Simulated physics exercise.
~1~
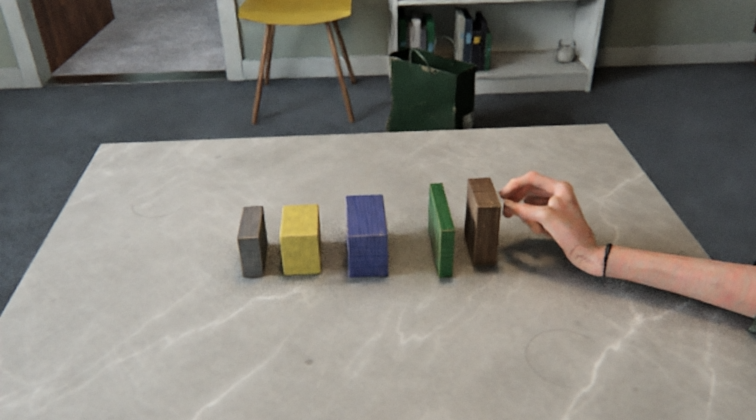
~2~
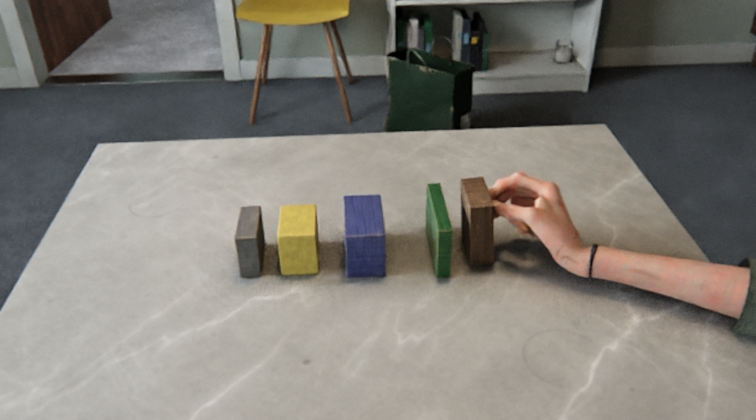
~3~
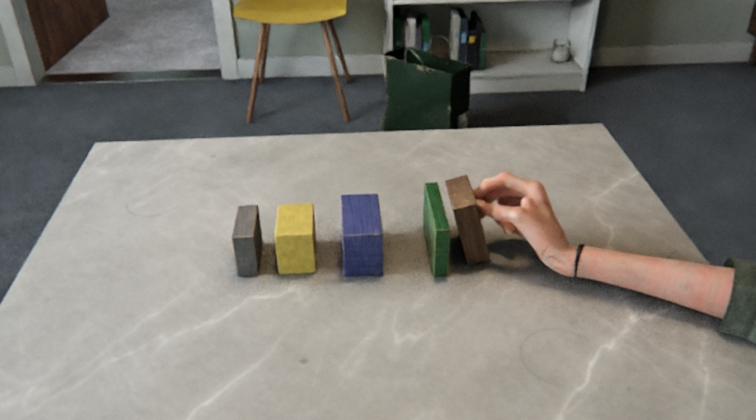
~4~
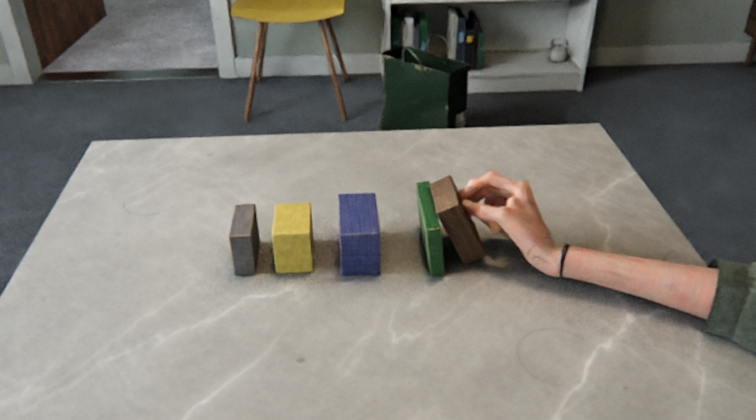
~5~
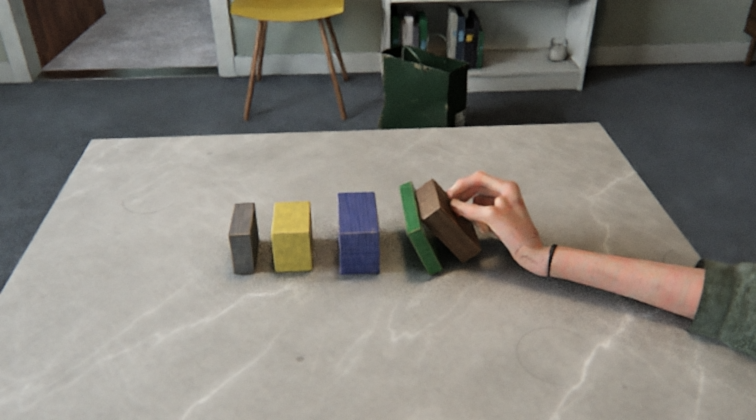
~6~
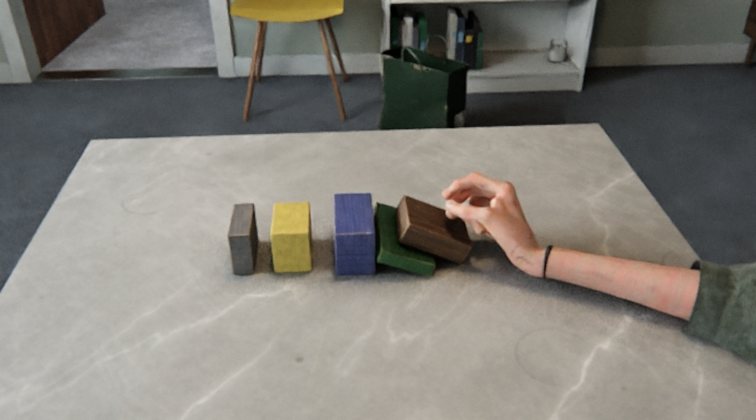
A brown block stands at the right end of a row of upright pieces on a pale, veined tabletop, seen from the front and slightly above in a gently swaying view, with a yellow chair and white shelf behind. To its left are a thin green block, then blue, yellow and grey ones. A hand reaching in from the right tips the brown block leftward until it leans against the green one. The green block tilts too, and both drop toward the blue block. The green block ends down against its base with the brown one slumped on top, while the blue, yellow and grey pieces stay standing.
